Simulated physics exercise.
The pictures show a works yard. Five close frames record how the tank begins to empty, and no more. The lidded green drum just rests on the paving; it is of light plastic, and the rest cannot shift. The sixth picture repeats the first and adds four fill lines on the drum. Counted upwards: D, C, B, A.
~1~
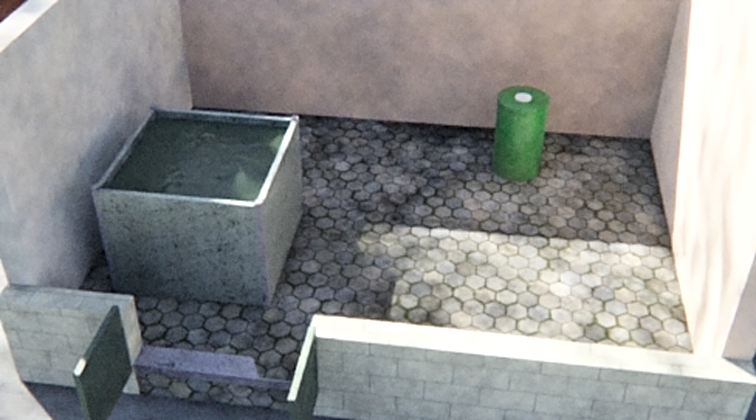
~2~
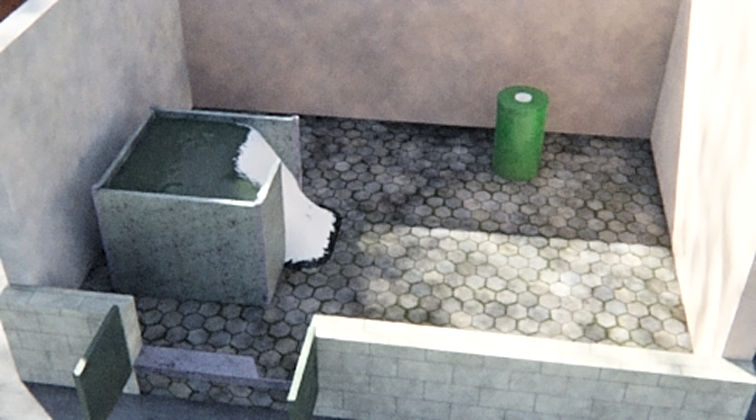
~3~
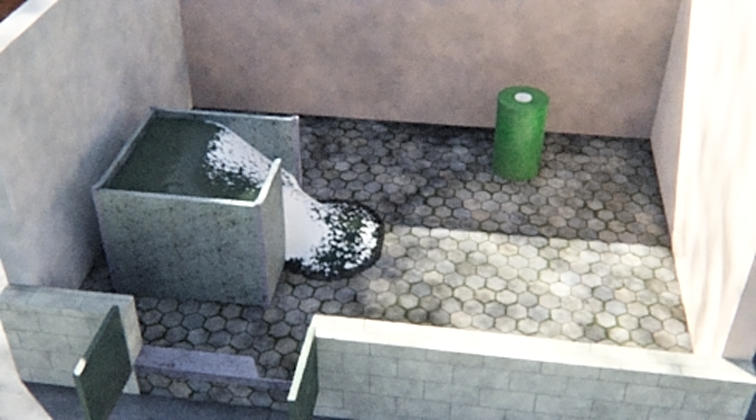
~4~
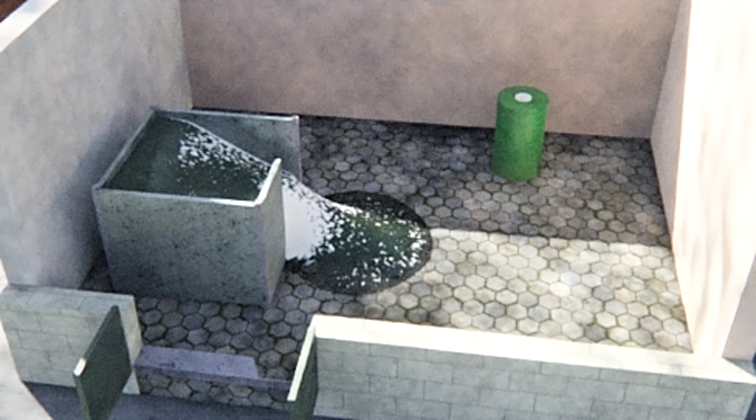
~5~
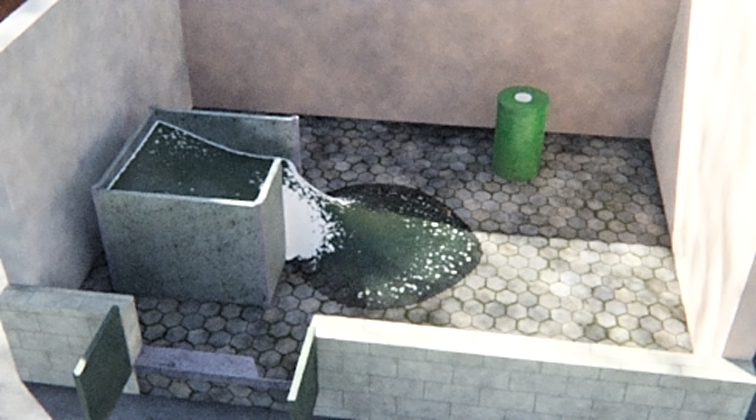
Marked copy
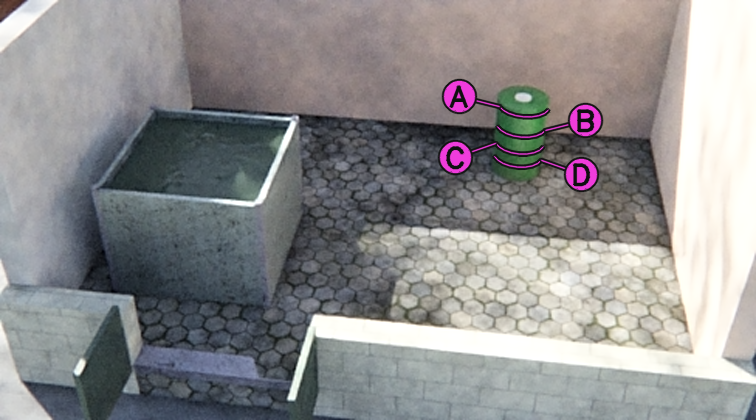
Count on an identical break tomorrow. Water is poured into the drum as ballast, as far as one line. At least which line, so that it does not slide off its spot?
The limit is C.
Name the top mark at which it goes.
D.
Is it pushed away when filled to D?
Yes, that goes wrong.
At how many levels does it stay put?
Three.
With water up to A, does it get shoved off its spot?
No.
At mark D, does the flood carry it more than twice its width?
No, less.
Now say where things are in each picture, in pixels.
Lid of the green drum at (524, 98); tank full, its middle at (203, 160); open gate at (223, 310).
Water covers 2 % of the ground and is seen nearest the drum at (332, 221).
Water covers 5 % of the ground and is seen nearest the drum at (361, 208).
Water covers 8 % of the ground and is seen nearest the drum at (399, 205).
Lid of the green drum at (524, 98); water covers 13 % of the ground and is seen nearest the drum at (441, 208).
On the marked copy, A at (523, 116); B at (521, 137); C at (519, 153); D at (517, 167); from the bottom up D, C, B, A.
Choosing A, it does not move.
Choosing B, it does not move.
Choosing C, it shifts by a finger or two and stays.
Choosing D, it is pushed about its own width away.
